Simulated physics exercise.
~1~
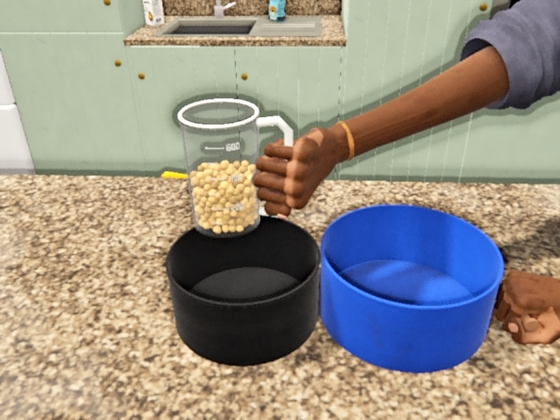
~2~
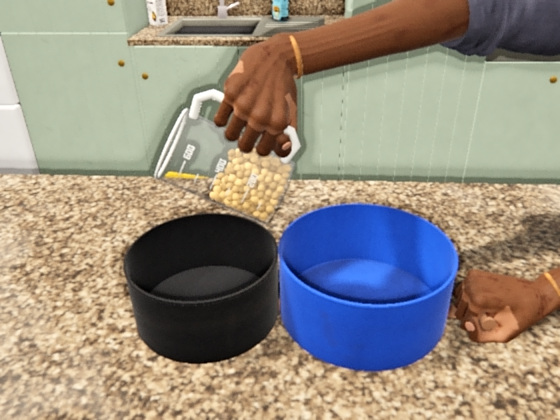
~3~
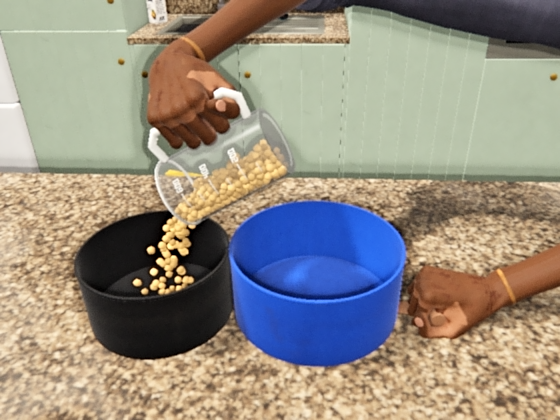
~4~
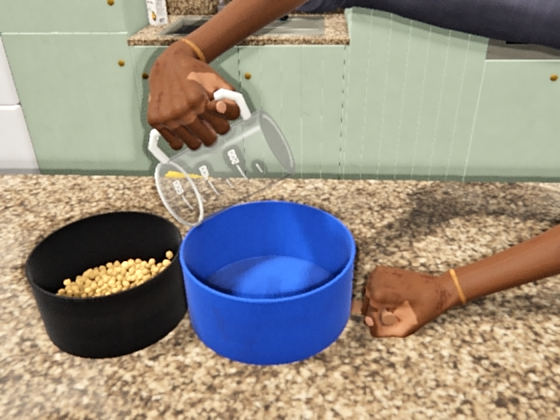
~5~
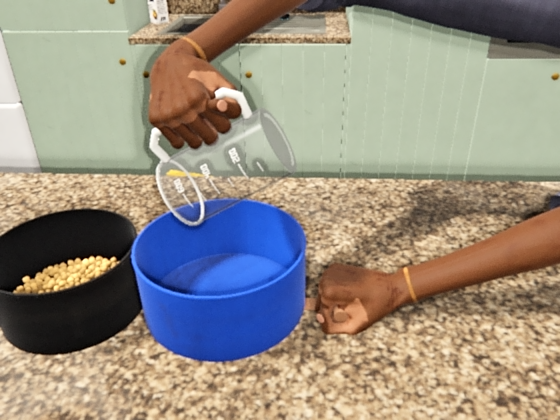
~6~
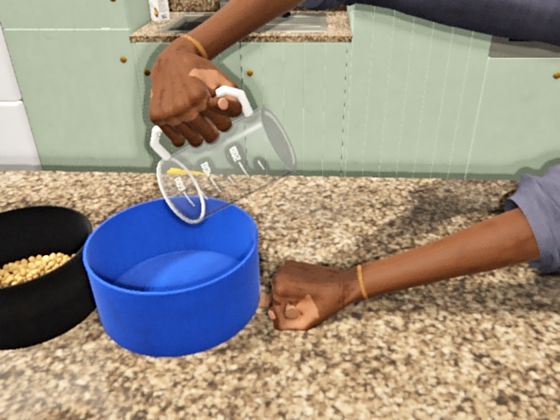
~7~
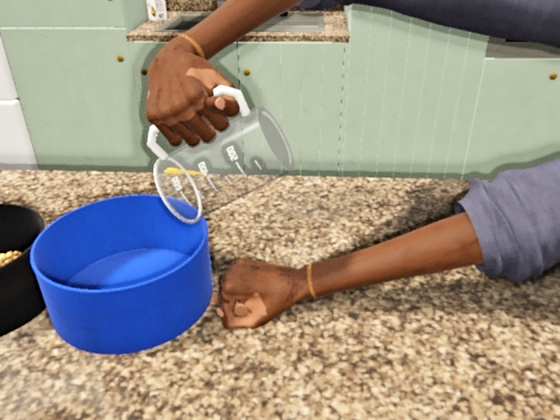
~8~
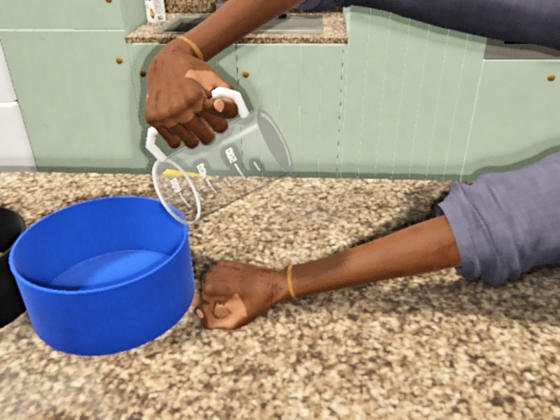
A hand tips a clear jug of dried chickpeas over a granite counter, where a black pot and a blue pot sit side by side, while another hand rests beside the blue one. The two pots slide steadily left as the jug turns past its side. Chickpeas pour from the rim into the black pot until the jug is empty. Still held tilted, the jug hangs over the blue pot as it passes beneath, but nothing more falls. The pots end at the left, the black one mostly out of view and the blue one empty.
